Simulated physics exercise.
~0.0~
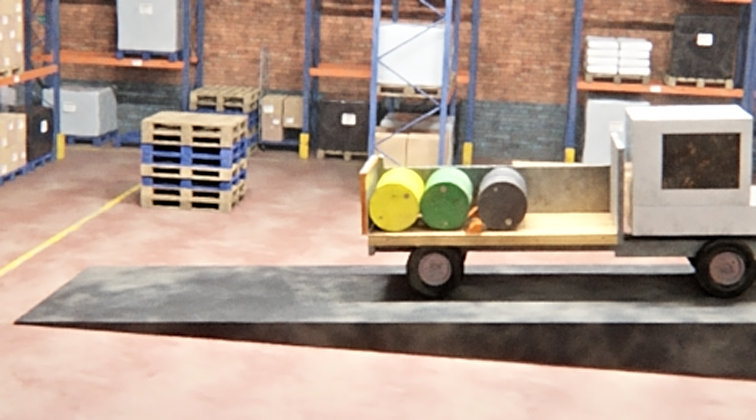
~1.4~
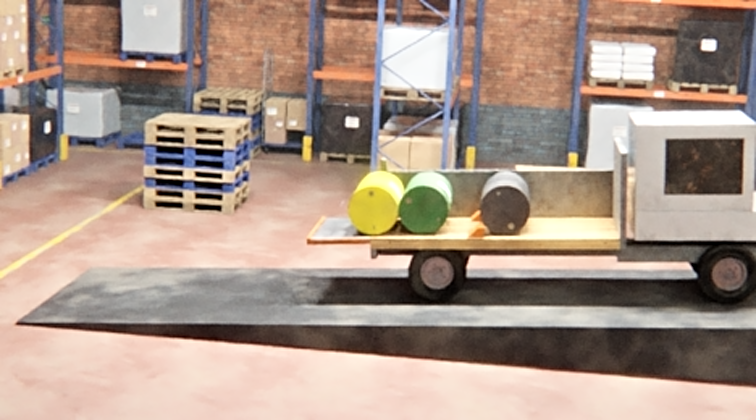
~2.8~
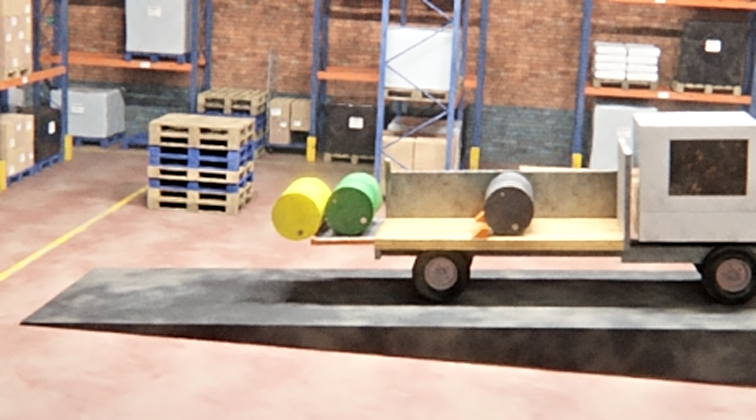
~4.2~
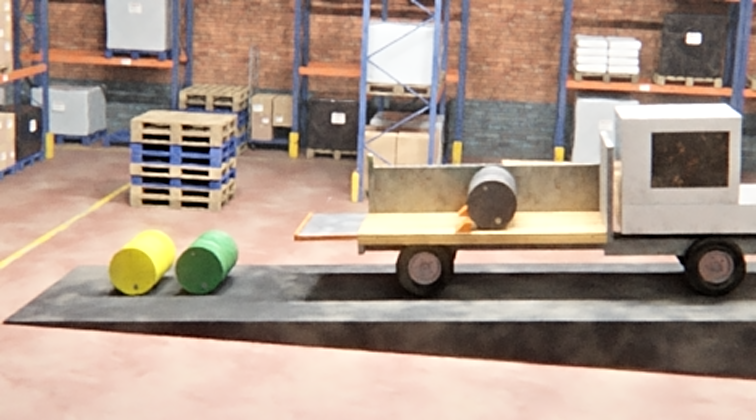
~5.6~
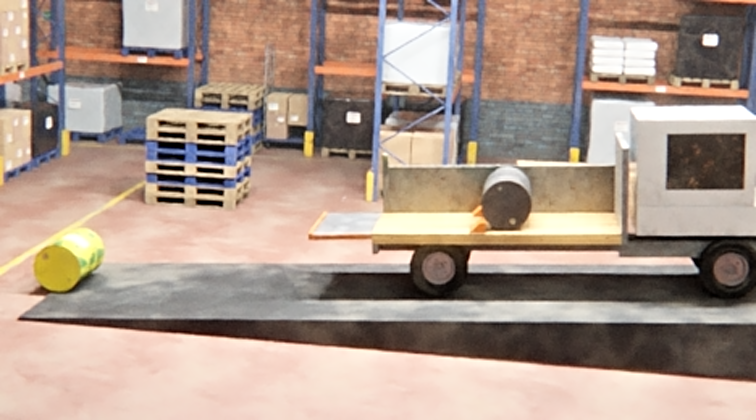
A yellow drum and a green drum lie side by side at the tail of a small flatbed truck, with a dark grey drum beside them, in a brick warehouse seen from the side by a slightly swaying camera. The truck, its pale cab at right, stands on a dark ramp near stacked pallets and shelving. The tailgate drops open to the left, and the yellow drum rolls onto it, followed by the green. Both tumble off and roll left down the ramp. Finally, the yellow drum is at the ramp's foot with green just showing behind it, while the dark drum stays on the bed against an orange chock.
